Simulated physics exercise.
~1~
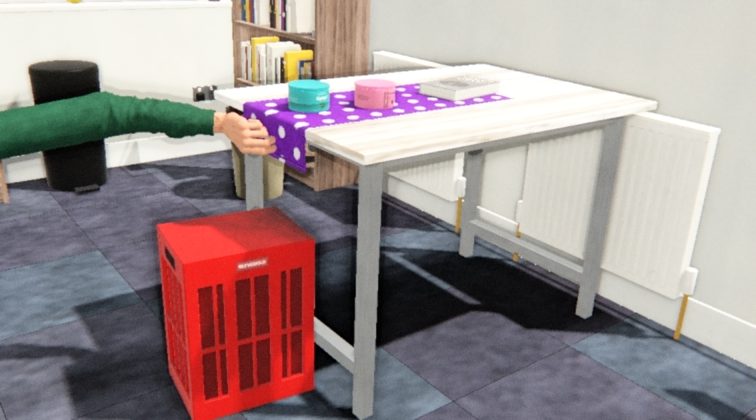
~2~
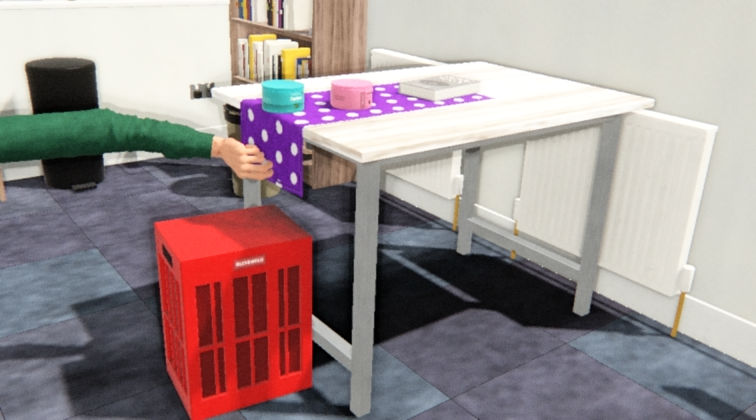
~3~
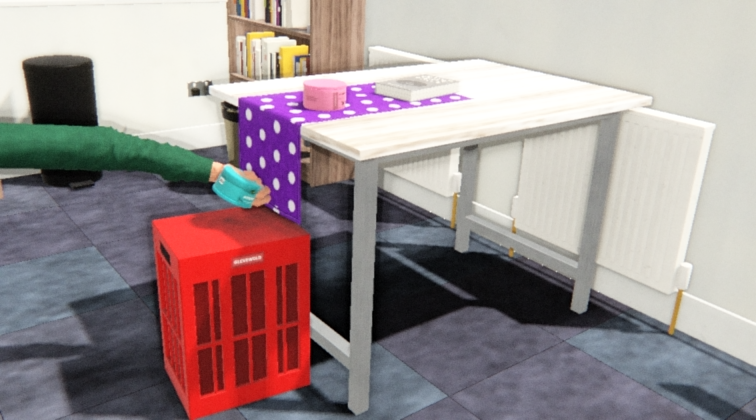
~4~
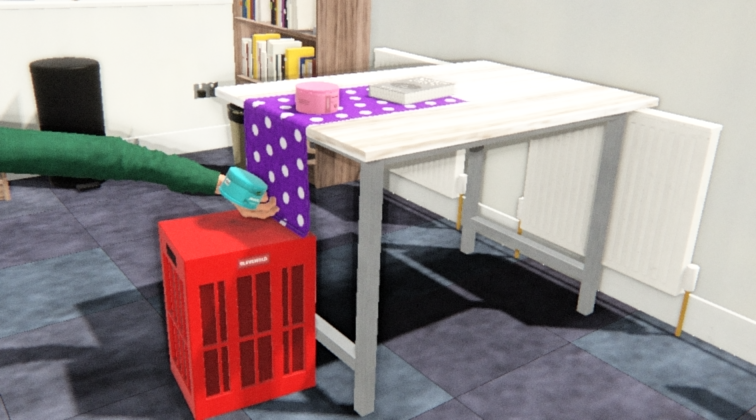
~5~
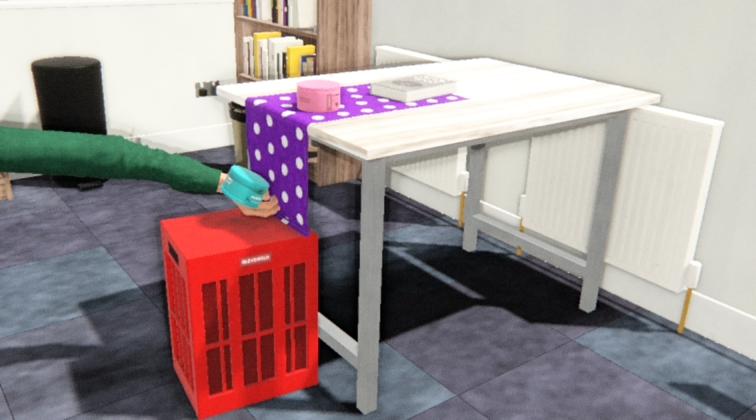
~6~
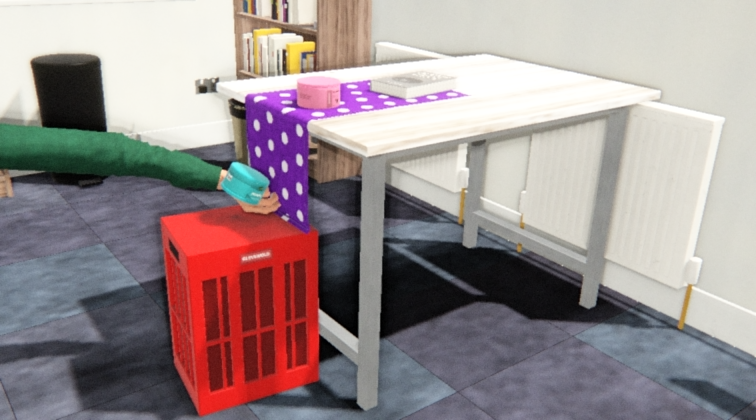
To begin with, a green-sleeved arm reaches in from the left and holds the end of a purple, white-dotted cloth on a pale table, with a turquoise tub, a pink tub and a grey book resting on it. The hand draws the cloth down toward the red crate below, and all three items slide left. Next the turquoise tub goes over the edge and ends up against the hand. The hem reaches the crate and the pulling stops. At the end, the pink tub and book remain on the table, while the turquoise tub stays at the hand above the crate.
